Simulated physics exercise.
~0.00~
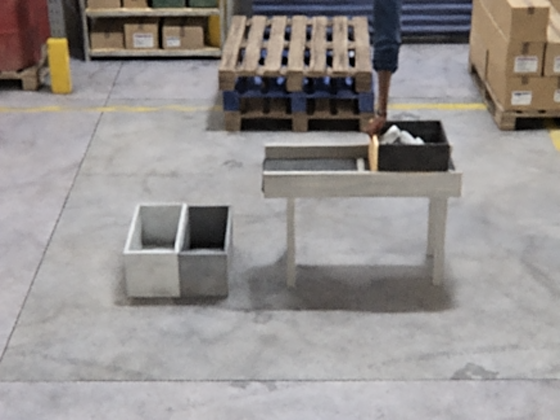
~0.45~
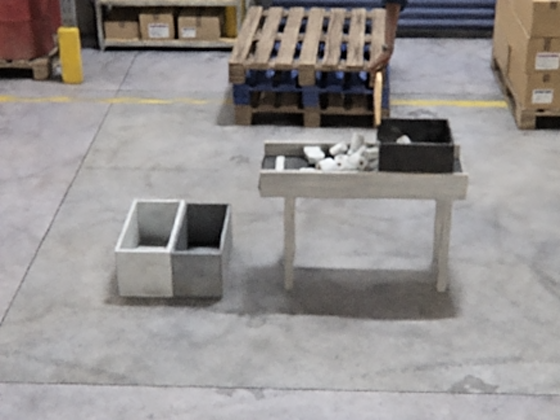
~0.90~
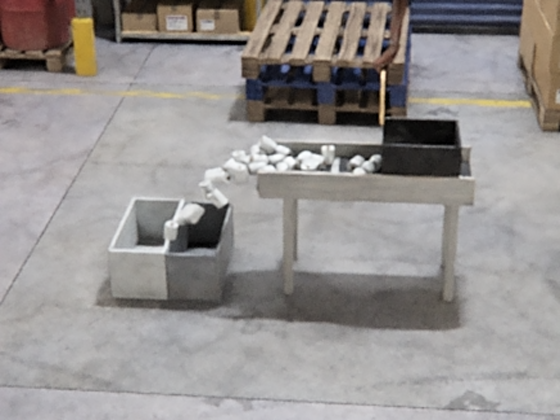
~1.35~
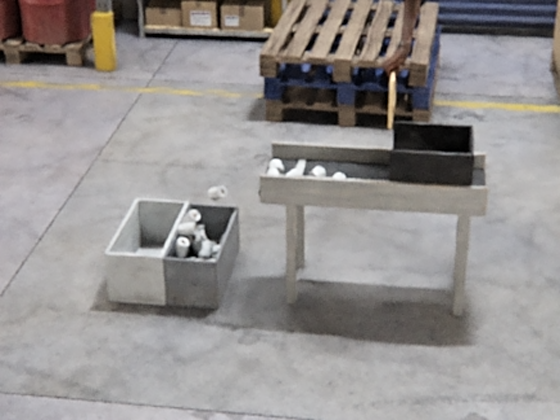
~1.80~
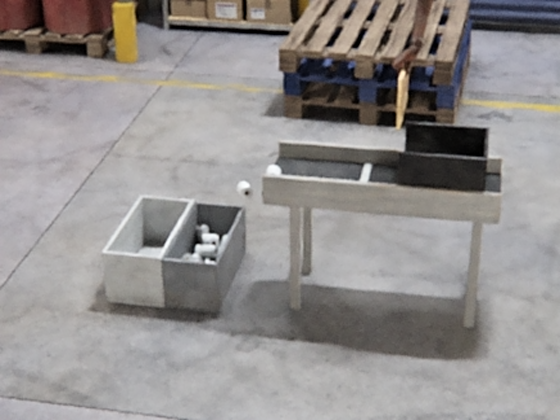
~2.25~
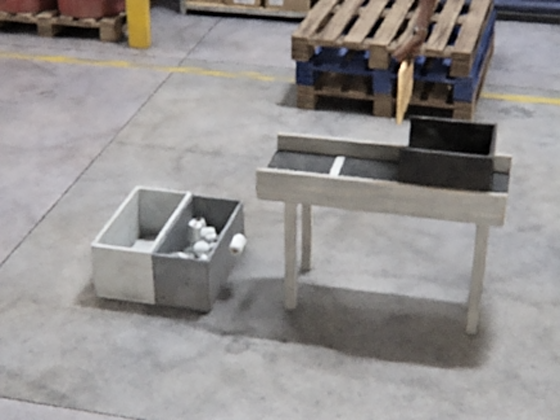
At the start, a black pen holding white paper rolls sits at the right end of a raised, table-like belt, with a long grey tub and a white box side by side on the floor to the left. The gate lifts, and the rolls spread leftward along the belt. They stream off the left end in a tumbling arc, most dropping into the grey tub. The flow thins to a few stragglers as the view drifts slightly sideways. Finally the belt is empty, the grey tub holds a pile of rolls, and one roll appears just outside its right side.
